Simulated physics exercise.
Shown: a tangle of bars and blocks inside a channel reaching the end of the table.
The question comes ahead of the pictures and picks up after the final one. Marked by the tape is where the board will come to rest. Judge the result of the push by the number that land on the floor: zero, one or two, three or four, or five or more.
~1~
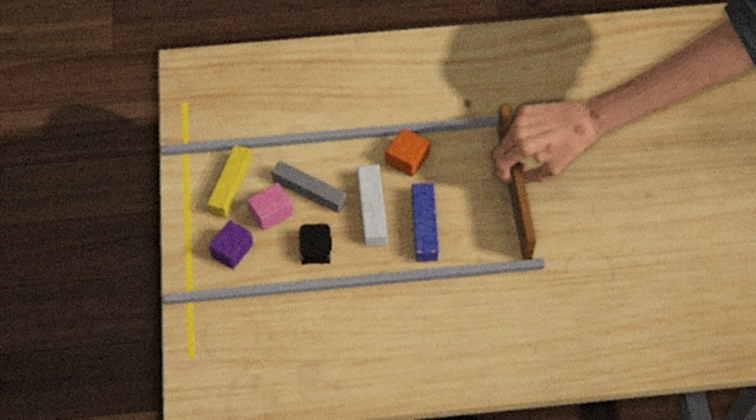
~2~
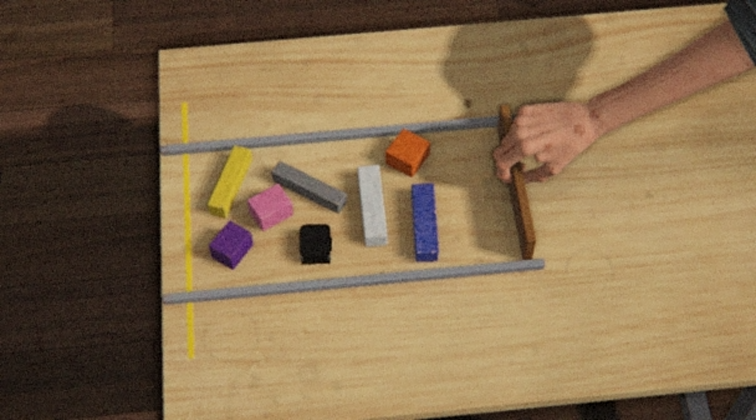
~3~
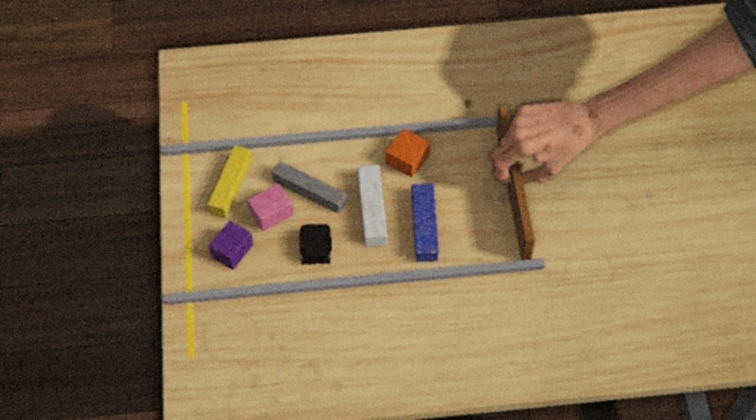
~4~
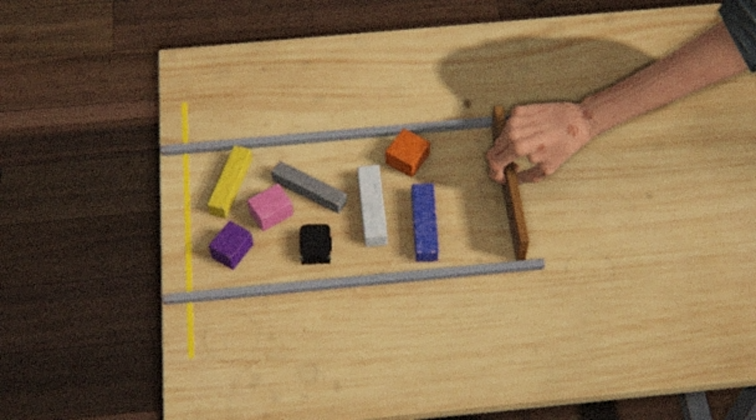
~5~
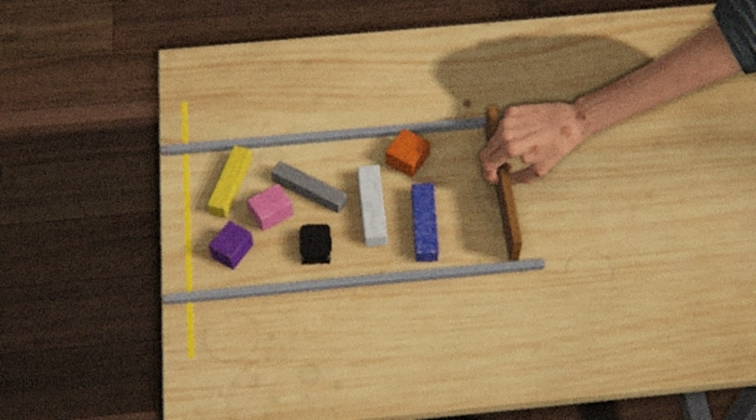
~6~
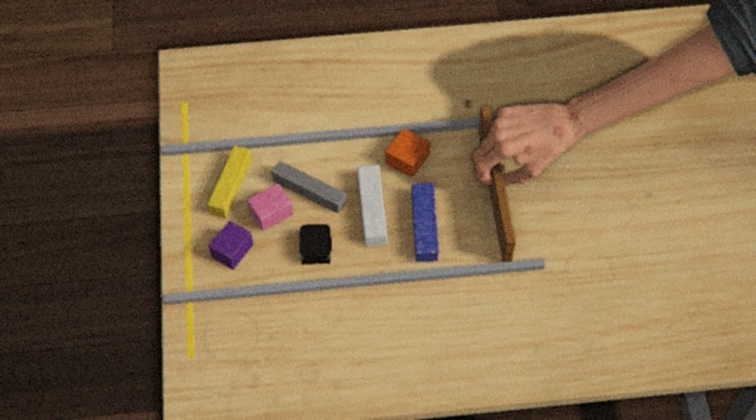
The count that comes down will most likely be five and up.
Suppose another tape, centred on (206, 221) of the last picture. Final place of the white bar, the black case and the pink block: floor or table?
Starting with the white bar, it keeps its place, then the black case ends up falling, then the pink block ends up falling.
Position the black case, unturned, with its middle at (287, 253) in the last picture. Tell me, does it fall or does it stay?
It simply slips off.
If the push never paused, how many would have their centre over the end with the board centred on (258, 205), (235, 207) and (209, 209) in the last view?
First 0, then 3, finally 5.
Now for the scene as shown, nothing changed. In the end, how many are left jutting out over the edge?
Result: 1.
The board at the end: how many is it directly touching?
The count in contact is 2.
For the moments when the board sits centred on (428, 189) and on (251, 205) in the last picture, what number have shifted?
Counts: 2 / 8.
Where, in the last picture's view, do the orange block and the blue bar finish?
Final spots - orange block (169, 178), blue bar (176, 246).
Soon after, none off yet; purple block at rest near (231, 245); yellow bar at rest near (230, 182); pink block at rest near (271, 208).
In the end, the number that fall off is five or more; gone, white bar, black case, grey bar, pink block, yellow bar and purple block.
